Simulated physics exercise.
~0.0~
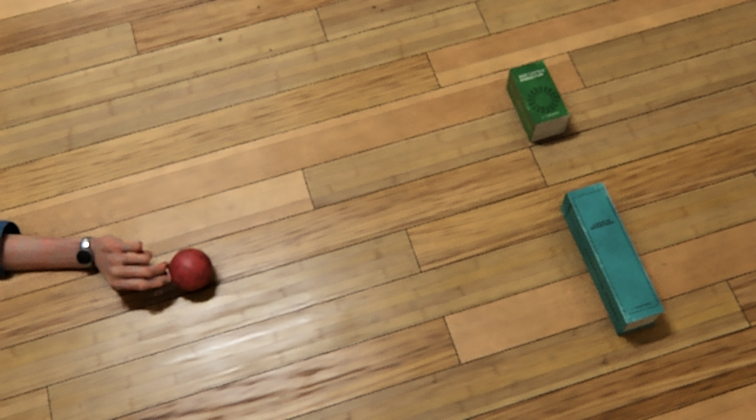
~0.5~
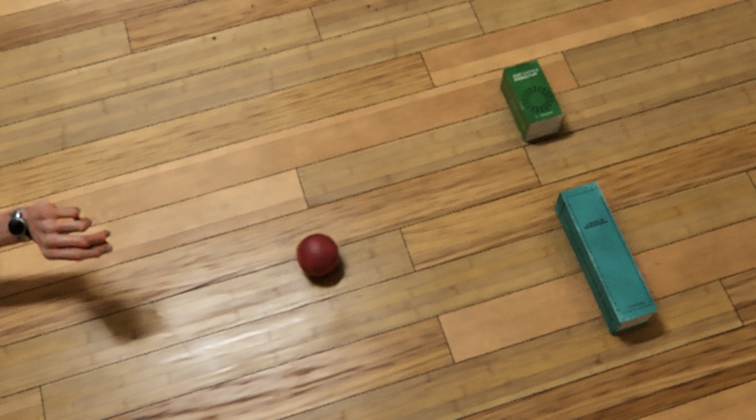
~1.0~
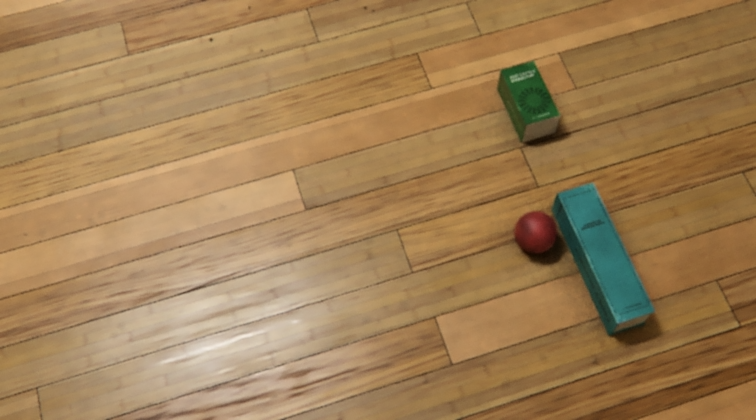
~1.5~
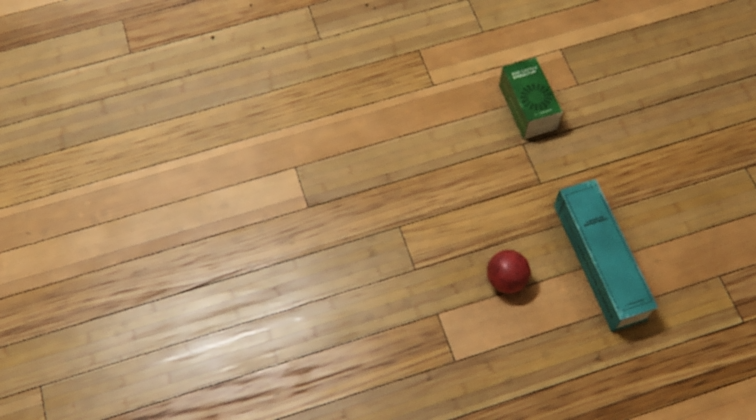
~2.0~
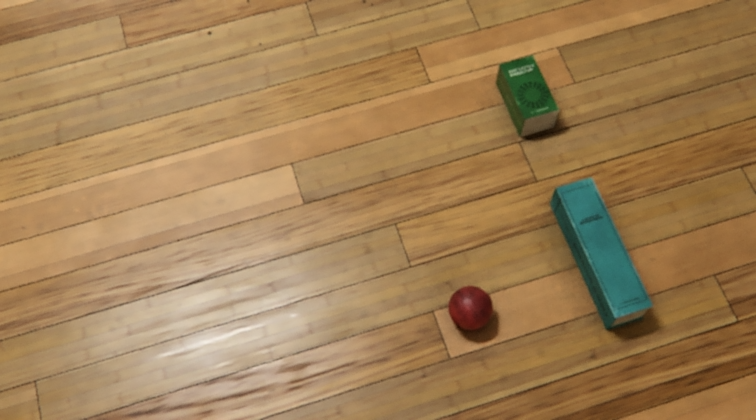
To begin with, a hand wearing a wristwatch is beside a red ball on a wooden floor, with a green box-like block and a longer turquoise one standing off to the right. The hand releases the ball and draws back to the left as the ball rolls rightward. The ball travels on toward the gap between the blocks but hits the upper left side of the turquoise one. It then rebounds, rolling back down and to the left, while both blocks stay put. It ends at rest on the floor, short of the gap.
